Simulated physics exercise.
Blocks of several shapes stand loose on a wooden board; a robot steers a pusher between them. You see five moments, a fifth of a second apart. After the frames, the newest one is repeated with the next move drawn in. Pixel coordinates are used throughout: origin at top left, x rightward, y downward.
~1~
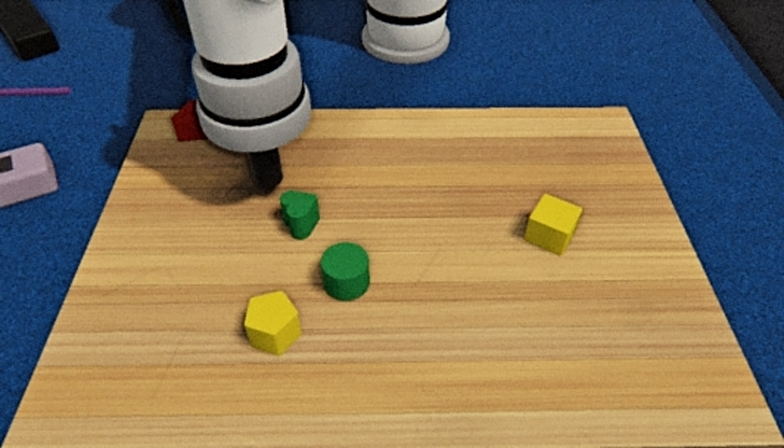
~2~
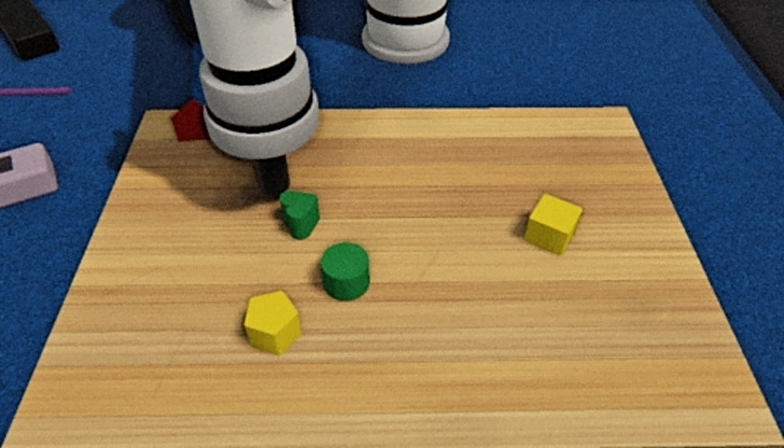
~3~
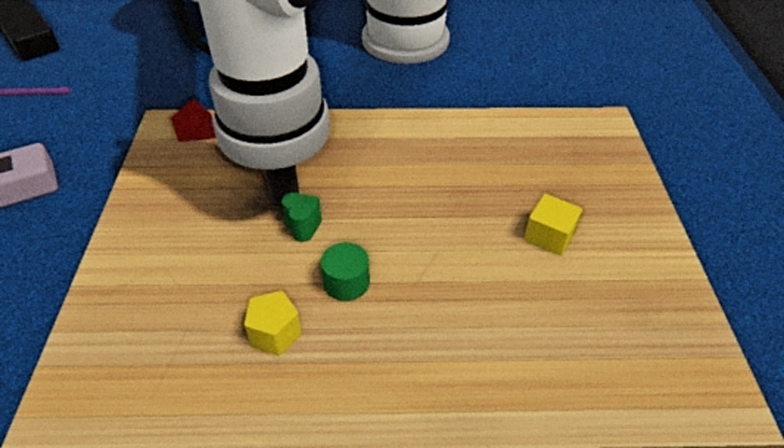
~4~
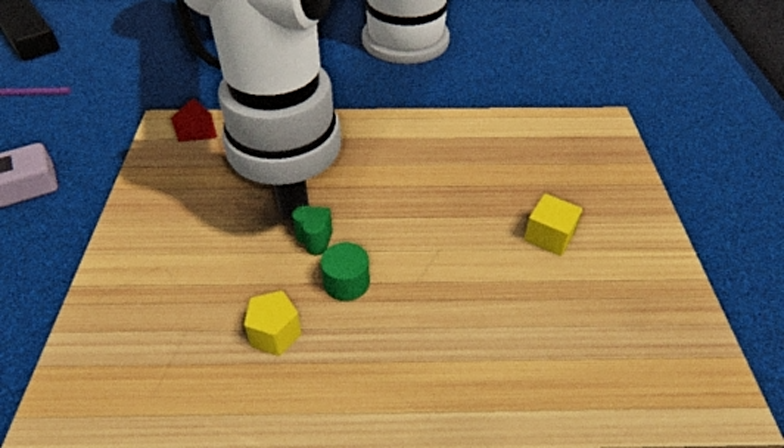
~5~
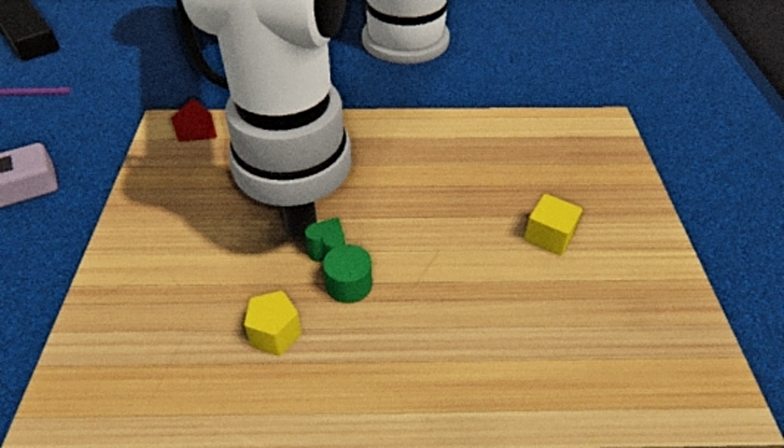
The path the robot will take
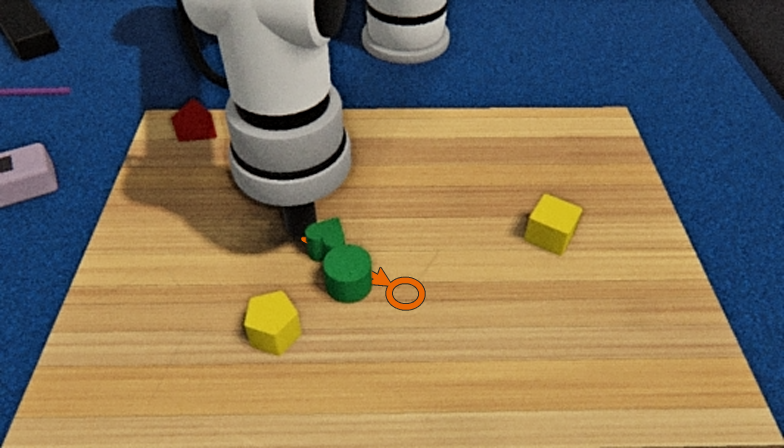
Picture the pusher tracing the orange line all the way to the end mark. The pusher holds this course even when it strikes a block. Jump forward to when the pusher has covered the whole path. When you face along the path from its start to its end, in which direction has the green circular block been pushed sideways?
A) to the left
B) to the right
B.
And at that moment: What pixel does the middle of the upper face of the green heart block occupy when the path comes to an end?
In the picture, that point is around (430, 253).
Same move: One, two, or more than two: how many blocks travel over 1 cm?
The count is two.
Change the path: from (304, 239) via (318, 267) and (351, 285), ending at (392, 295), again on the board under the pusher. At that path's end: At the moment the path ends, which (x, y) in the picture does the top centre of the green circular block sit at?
It is at (421, 298).
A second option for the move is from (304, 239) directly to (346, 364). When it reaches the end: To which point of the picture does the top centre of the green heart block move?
Its top middle will sit at (345, 242).
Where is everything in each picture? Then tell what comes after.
The first picture shows pusher tip (269, 180); block tops, green heart block (298, 202); green circular block (345, 260).
The second picture shows pusher (276, 186); blocks unchanged.
The third picture shows pusher (285, 195); green heart block (300, 204).
The fourth picture shows pusher (294, 209); green heart block (312, 217).
The fifth picture shows pusher (302, 228); green heart block (327, 231); green circular block (347, 262).
Path on the board, straight from (304, 239) to (406, 293).
The first path, step by step. One third of the way, pusher (336, 245); green heart block (365, 241), turned 40° anticlockwise; green circular block (362, 274).
Two thirds of the way, pusher (370, 263); green heart block (403, 249), turned 80° anticlockwise; green circular block (371, 284).
At the end, pusher (406, 282); green heart block (430, 253), turned 115° anticlockwise; green circular block (379, 297).
